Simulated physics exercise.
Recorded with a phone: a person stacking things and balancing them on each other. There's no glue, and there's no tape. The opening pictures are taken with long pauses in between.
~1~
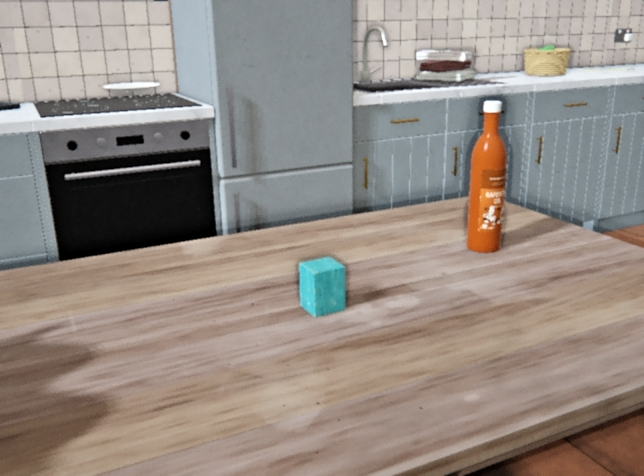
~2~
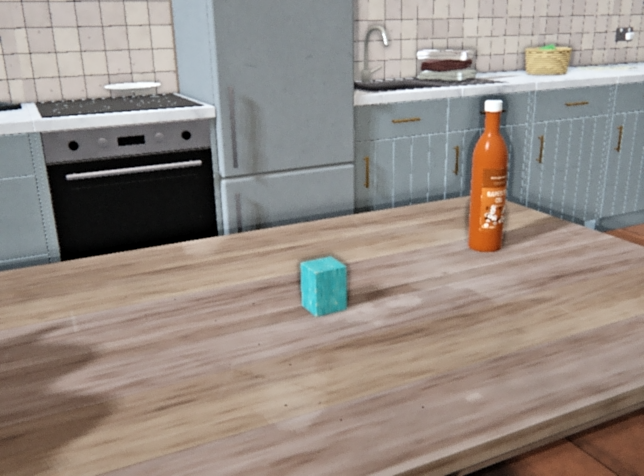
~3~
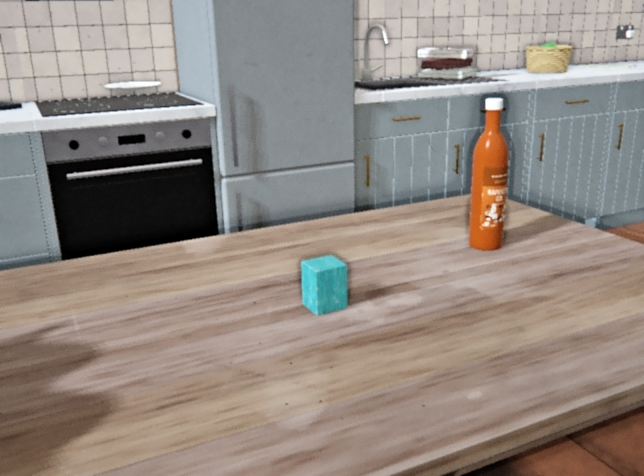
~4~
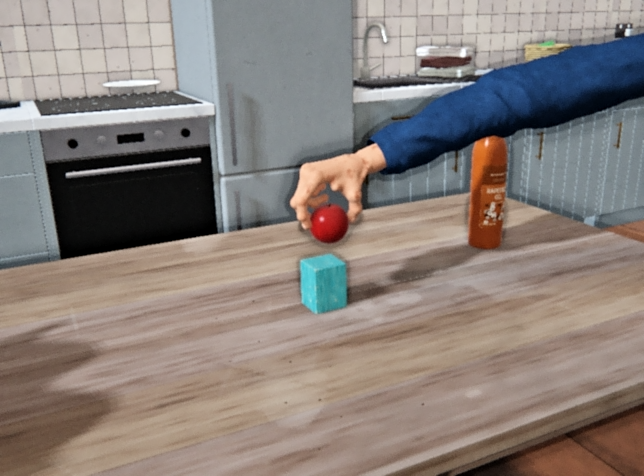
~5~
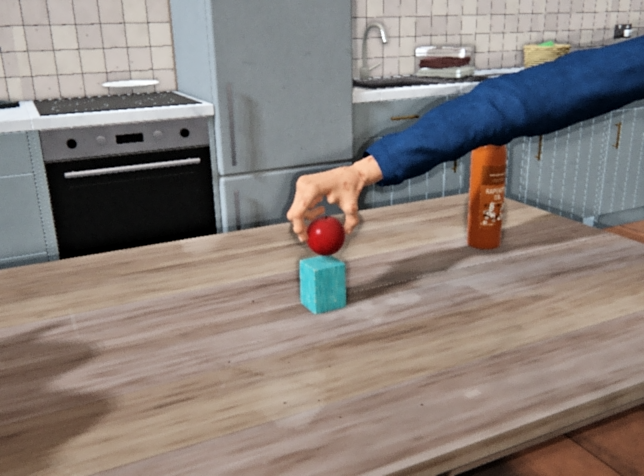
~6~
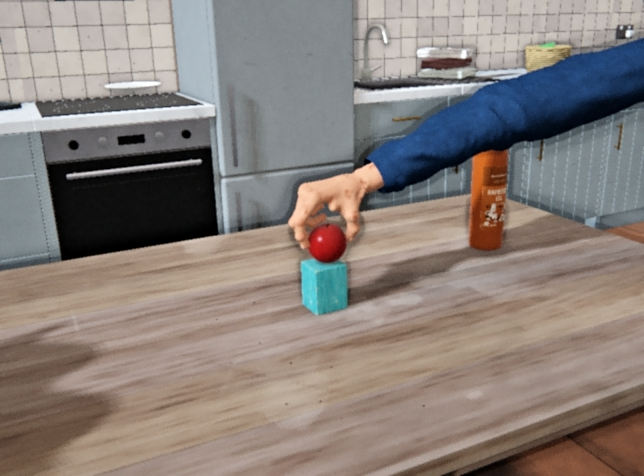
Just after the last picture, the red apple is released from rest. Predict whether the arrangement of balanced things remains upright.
It remains upright.
Then, 0.40 s on from there, no change.
Then, 0.80 s on from there, red apple resting near (327, 243).
In the end, all 3 unmoved. At the end, from the last picture's camera, red apple near (327, 243). The pile holds.
